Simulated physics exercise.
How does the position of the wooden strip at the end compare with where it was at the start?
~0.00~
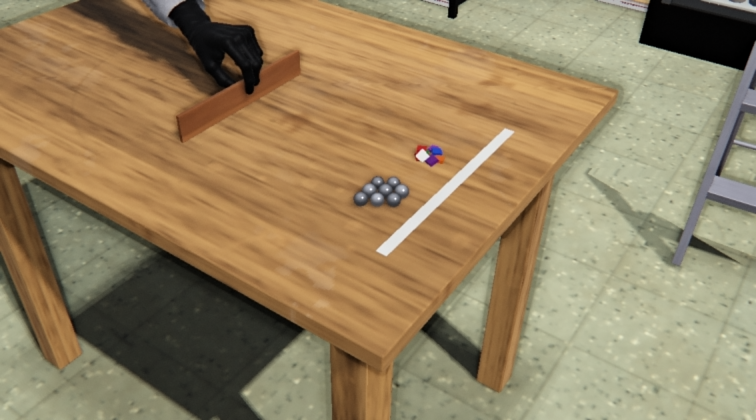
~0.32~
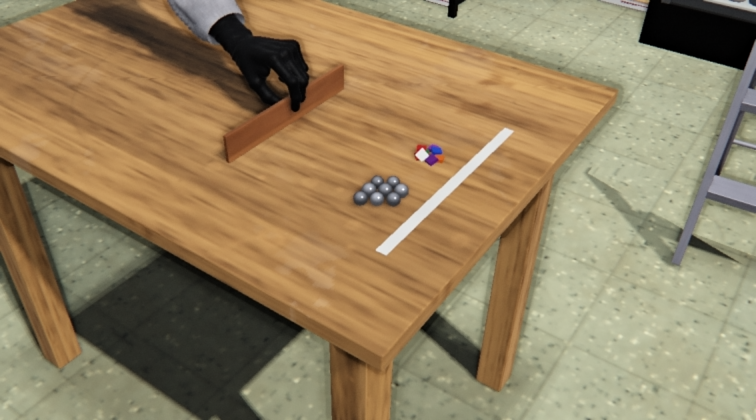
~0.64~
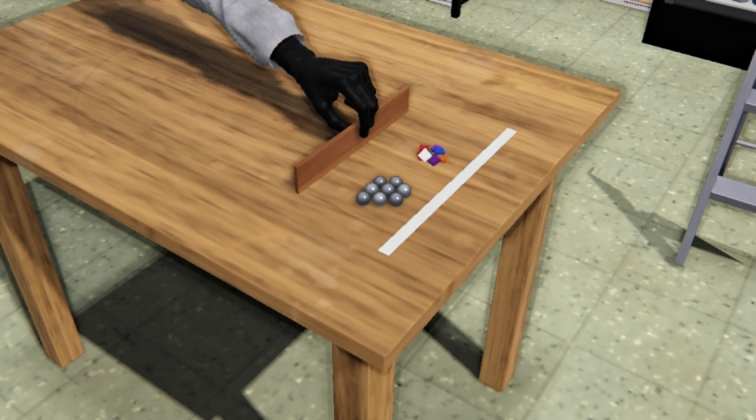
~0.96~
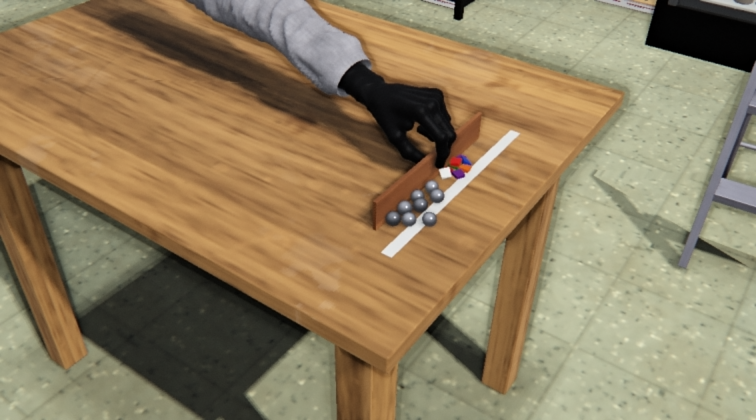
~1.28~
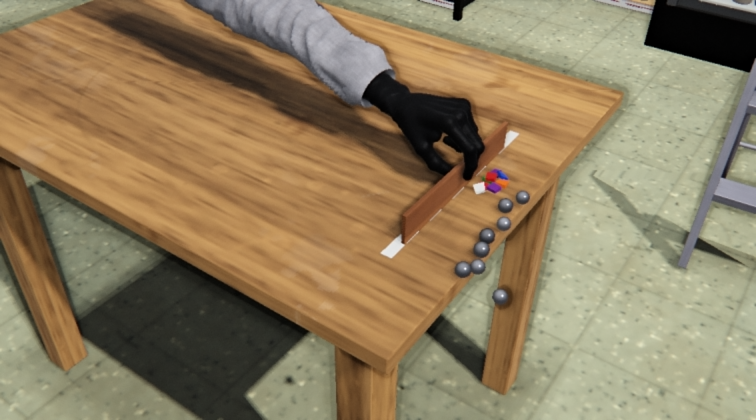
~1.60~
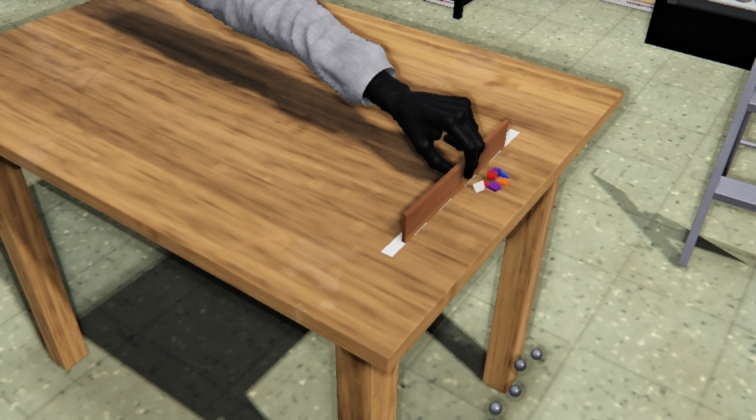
At the start the wooden strip stands well to the left of the balls and the white tape, and at the end it stands farther right and lower in view, at the white tape near the table's edge.
